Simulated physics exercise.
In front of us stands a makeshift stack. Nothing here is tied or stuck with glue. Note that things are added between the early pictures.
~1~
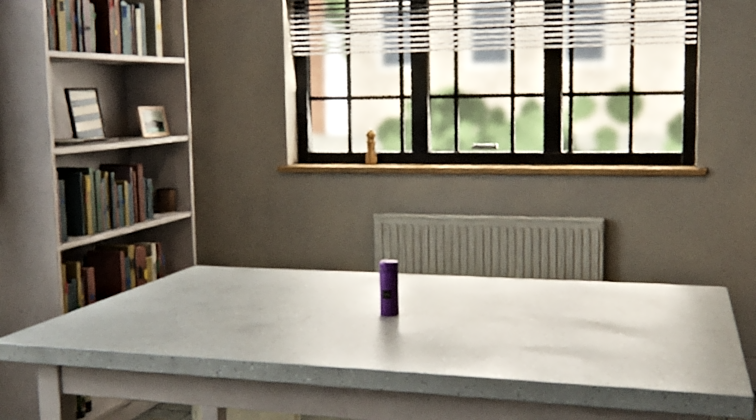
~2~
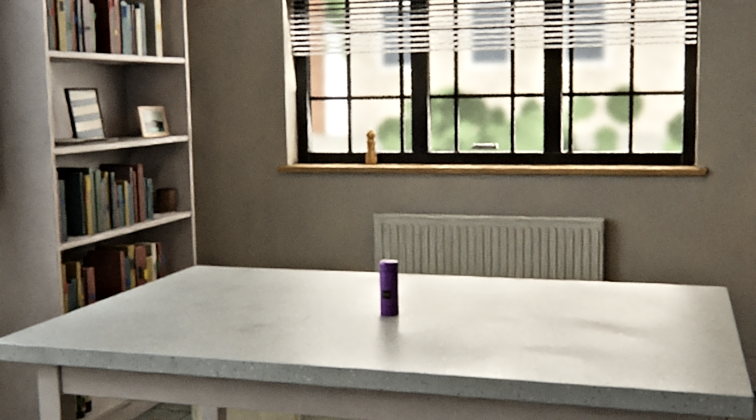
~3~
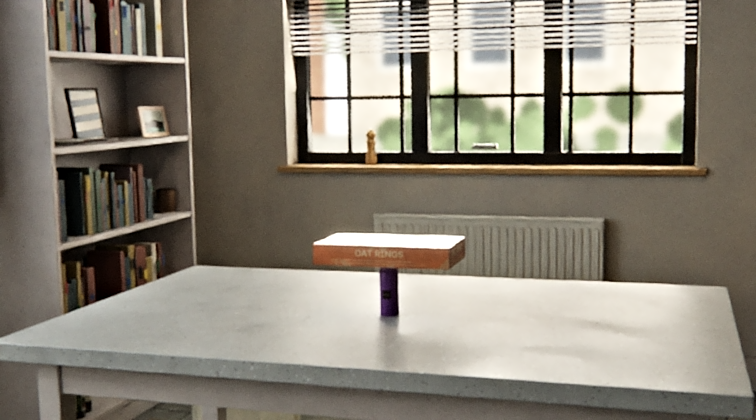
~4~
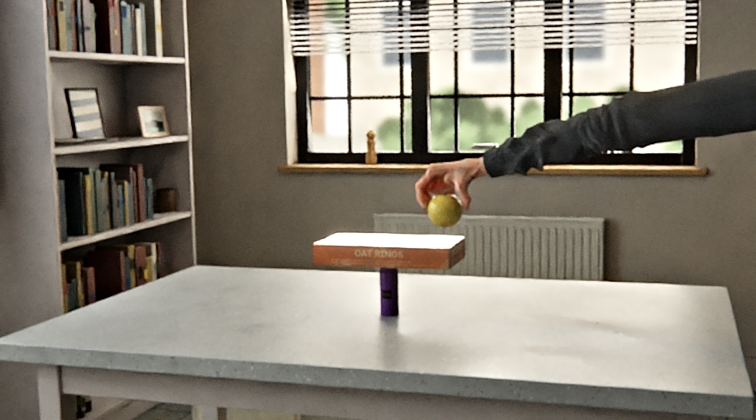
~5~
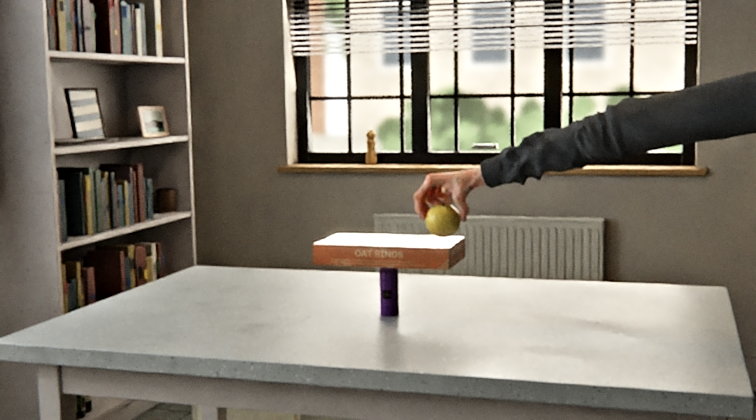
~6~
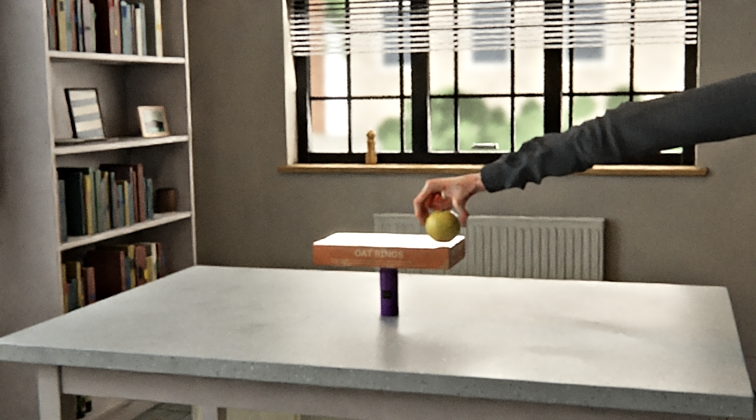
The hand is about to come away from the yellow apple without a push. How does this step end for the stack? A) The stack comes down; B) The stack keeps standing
A.
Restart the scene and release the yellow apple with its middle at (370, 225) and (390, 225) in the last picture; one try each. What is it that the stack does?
Try one: The stack remains standing; try two: The stack remains standing.
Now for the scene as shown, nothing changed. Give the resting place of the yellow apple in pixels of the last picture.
The object finishes somewhere near (482, 308).
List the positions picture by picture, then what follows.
In the first frame, the last thing is not in view yet; purple shaker (389, 288).
In the second frame, the last thing is not in view yet; purple shaker (389, 288).
In the third frame, the last thing is not in view yet; purple shaker (389, 288).
In the fourth frame, still above its spot; yellow apple (445, 210); purple shaker (389, 288).
In the fifth frame, still above its spot; yellow apple (443, 221); purple shaker (389, 288).
In the sixth frame, set down, still held; yellow apple (443, 226); purple shaker (389, 288).
Then, 0.40 s after the last picture, yellow apple now fallen; orange packet tipped 66° from how it was.
Then, 1.00 s after the last picture, purple shaker and orange packet now fallen.
By the end, fallen, yellow apple, purple shaker and orange packet. Seen from the same camera at the end, yellow apple near (482, 308). The stack gives way.
